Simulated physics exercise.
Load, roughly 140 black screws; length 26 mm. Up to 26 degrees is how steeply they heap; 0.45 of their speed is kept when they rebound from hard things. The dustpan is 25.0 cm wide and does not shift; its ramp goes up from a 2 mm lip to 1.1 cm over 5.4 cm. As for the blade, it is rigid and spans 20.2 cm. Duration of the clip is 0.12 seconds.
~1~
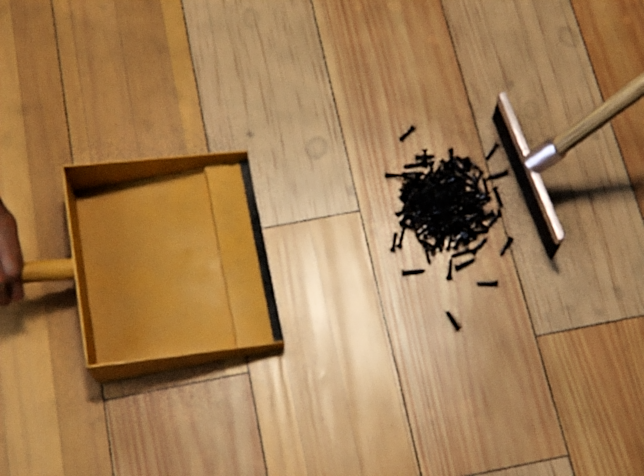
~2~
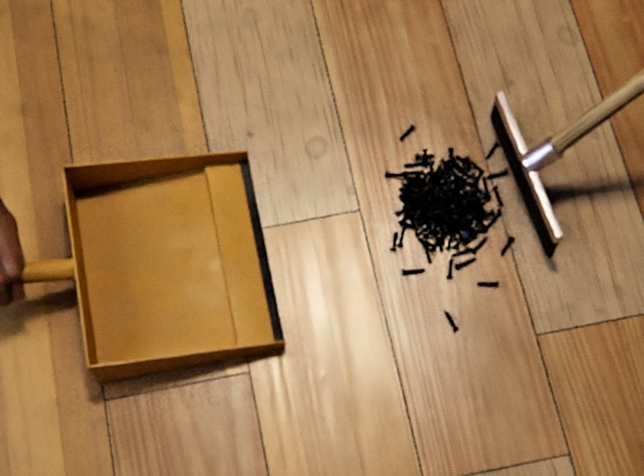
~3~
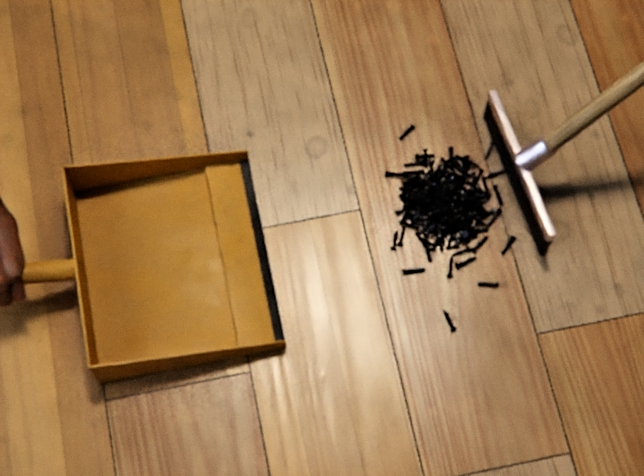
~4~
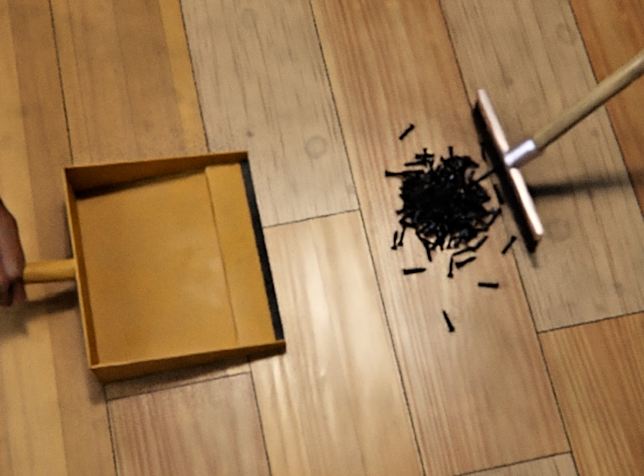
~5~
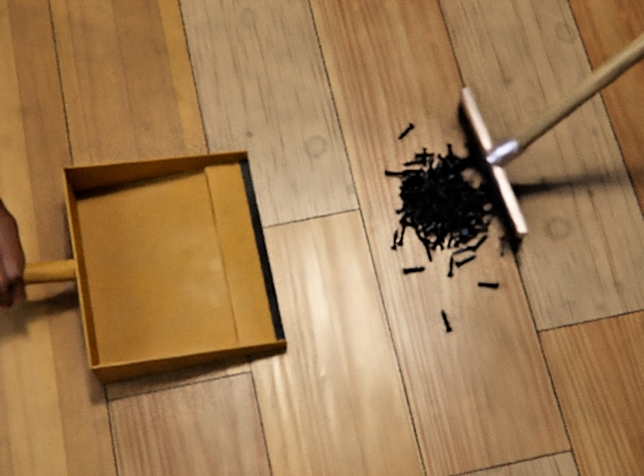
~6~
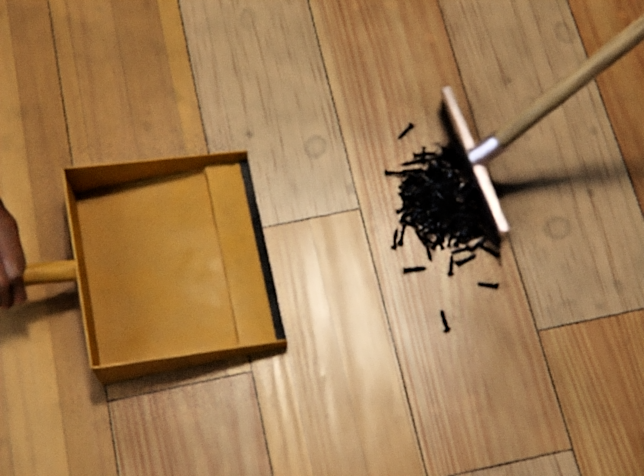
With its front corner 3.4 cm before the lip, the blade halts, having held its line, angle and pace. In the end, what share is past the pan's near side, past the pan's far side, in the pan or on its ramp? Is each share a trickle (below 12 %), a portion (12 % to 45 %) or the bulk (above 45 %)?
Near side: A trickle; far side: A trickle; pan: A portion.
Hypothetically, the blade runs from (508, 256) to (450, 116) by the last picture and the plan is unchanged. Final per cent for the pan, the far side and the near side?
Pan 50; far 5; near 5.
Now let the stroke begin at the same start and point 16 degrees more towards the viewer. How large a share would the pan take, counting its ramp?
It comes to roughly 50 in a hundred.
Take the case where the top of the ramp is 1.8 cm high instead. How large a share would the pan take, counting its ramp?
Near 25 per cent, then.
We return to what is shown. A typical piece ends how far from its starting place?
Median: Approx. 22 cm.
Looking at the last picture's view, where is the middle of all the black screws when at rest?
Est. centre at rest: (265, 224) px.
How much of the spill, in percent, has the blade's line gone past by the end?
Near 15 percent, give or take.
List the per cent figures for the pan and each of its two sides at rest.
Tally in %: Near side 0; far side 10; pan 35.
Then, 0.14 s after the last picture, middle of the blade 14 cm from the lip; 0 % over the lip, far side 0 %, near side 0 %.
Then, 0.22 s after the last picture, middle of the blade 7 cm from the lip; 0 % over the lip, far side 5 %, near side 0 %.
Then, 0.45 s after the last picture, middle of the blade 4 cm from the lip; 35 % over the lip, far side 10 %, near side 0 %.
In the end, near side 0 %, far side 10 %, pan 35 %, in front of the lip or behind the blade 55 %.
